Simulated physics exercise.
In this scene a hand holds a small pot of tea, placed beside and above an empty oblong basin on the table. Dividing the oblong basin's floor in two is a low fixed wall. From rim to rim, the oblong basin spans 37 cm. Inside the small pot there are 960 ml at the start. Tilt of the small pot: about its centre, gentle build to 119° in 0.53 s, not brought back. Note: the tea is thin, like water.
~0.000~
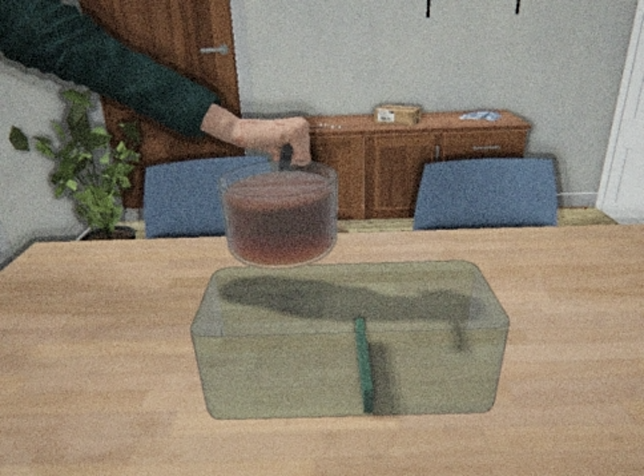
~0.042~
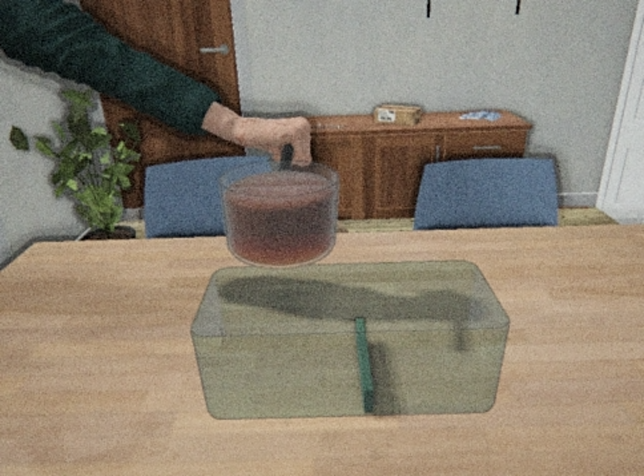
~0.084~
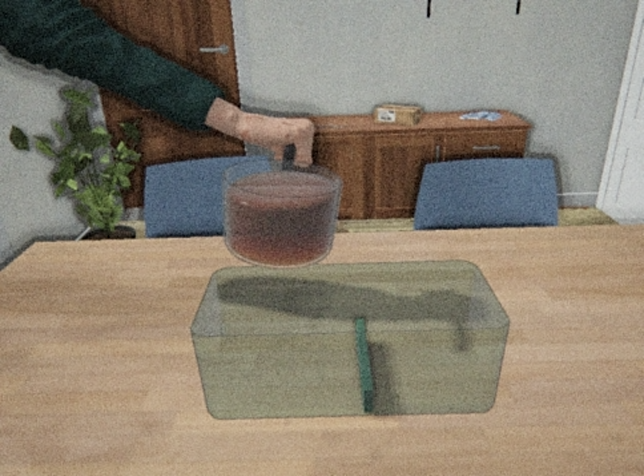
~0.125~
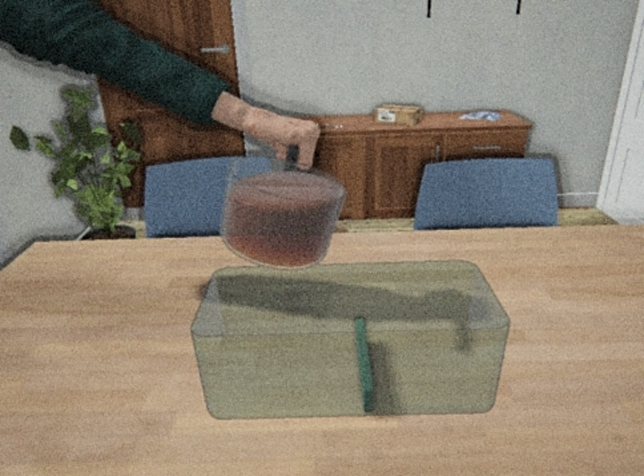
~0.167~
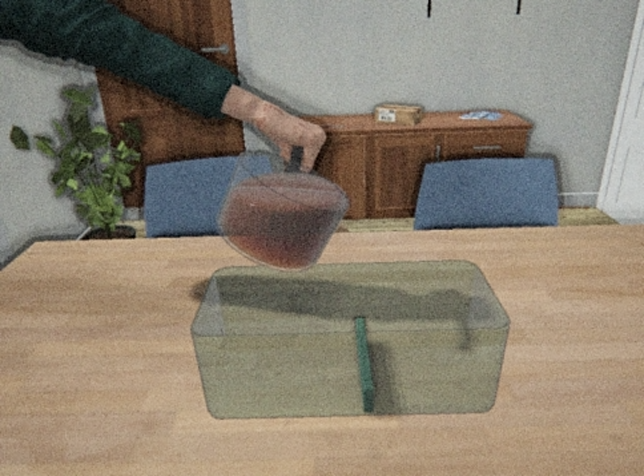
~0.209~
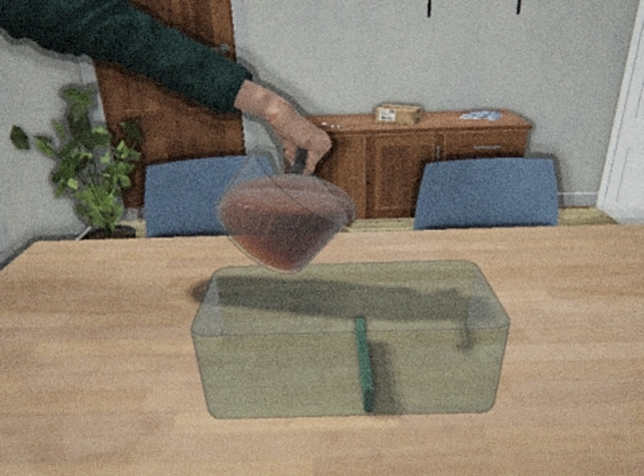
A hand in a dark green sleeve holds a clear pot of reddish-brown tea above a transparent oblong basin with a green divider, first keeping it nearly level, then gradually tilting it to the right over the wooden table.
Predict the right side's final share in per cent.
The right side finishes with roughly 56 per cent.
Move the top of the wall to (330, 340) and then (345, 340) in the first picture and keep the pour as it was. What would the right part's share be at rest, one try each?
First try about 95 %, second try about 80 %.
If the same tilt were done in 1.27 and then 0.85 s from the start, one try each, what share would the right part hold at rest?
About 75 %, then about 70 %.
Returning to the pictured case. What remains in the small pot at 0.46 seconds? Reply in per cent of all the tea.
Still held: Roughly 22 % of the total.
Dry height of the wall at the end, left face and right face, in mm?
For the left, around 26 mm; for the right, around 16 mm.
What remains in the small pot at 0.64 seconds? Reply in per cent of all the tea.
Around 2 in a hundred is still there.
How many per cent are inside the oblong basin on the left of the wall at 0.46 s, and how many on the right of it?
Lab note: Left near 7 %, right near 42.
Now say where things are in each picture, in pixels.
Tilt 0°; pouring edge (337, 177); surface from (224, 188) to (334, 185); the oblong basin's rim runs from (203, 300) to (491, 292); the wall's top is at (364, 352), in the first frame.
Tilt 2°; pouring edge (338, 178); surface from (225, 187) to (335, 185), in the second frame.
Tilt 7°; pouring edge (341, 184); surface from (227, 186) to (338, 187), in the third frame.
Tilt 16°; pouring edge (345, 193); surface from (228, 187) to (342, 189), in the fourth frame.
Tilt 27°; pouring edge (347, 204); surface from (228, 196) to (348, 196); 1 per cent is over the edge, in the fifth frame.
Tilt 40°; pouring edge (346, 218); surface from (224, 191) to (339, 206); 5 per cent is over the edge, in the sixth frame.
After 0.46 s the tilt is 113° and 22 per cent is still to pour, 7 is left of the wall and 41 right of it.
After 0.64 s the tilt is 119° and 2 per cent is still to pour, 32 is left of the wall and 62 right of it.
After 0.82 s the tilt is 119° and 0 per cent is still to pour, 40 is left of the wall and 57 right of it.
After 1.03 s the tilt is 119° and 0 per cent is still to pour, 42 is left of the wall and 56 right of it.
In the end 42 per cent lies left of the wall, 56 right of it and 2 outside.
